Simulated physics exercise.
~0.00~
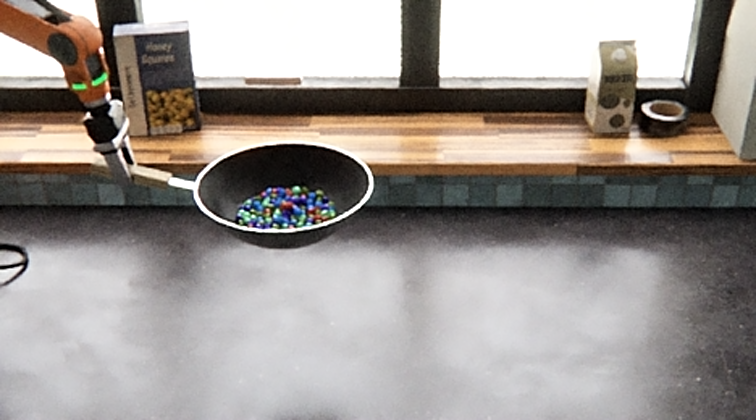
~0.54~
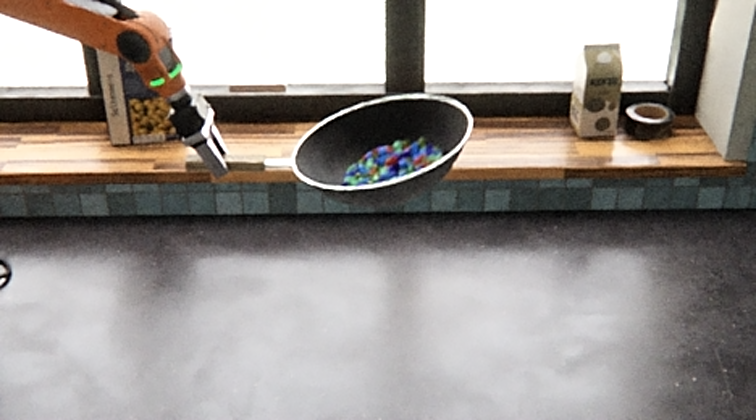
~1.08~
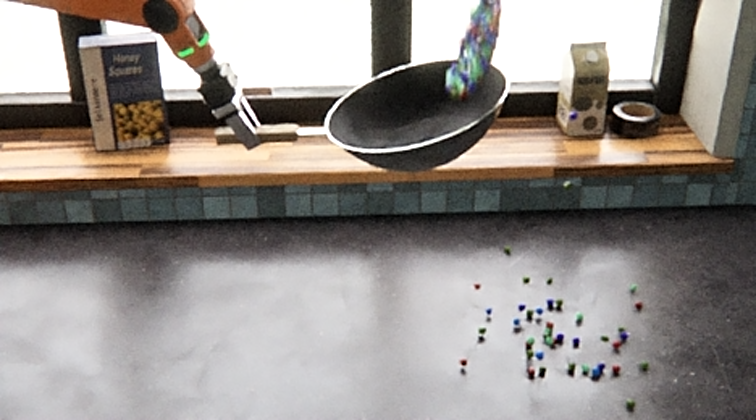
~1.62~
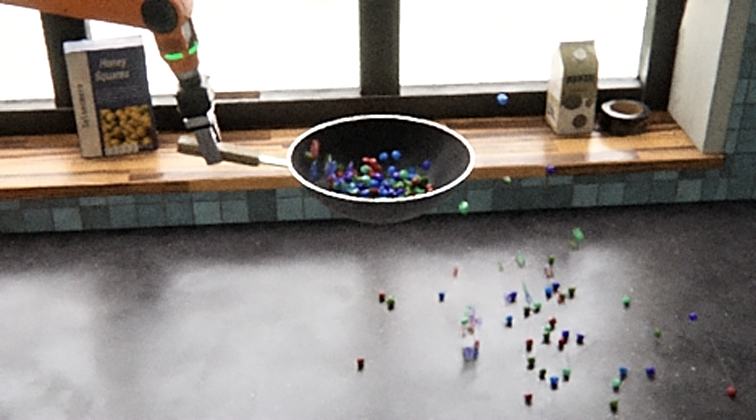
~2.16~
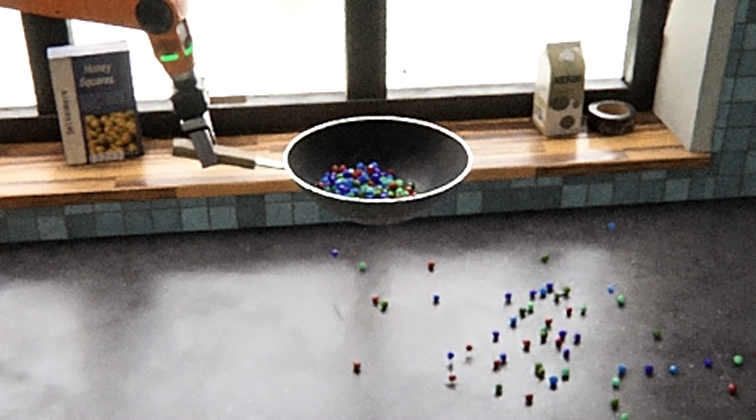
A robot arm tosses colourful sweets from a wok, catching many while others scatter below.
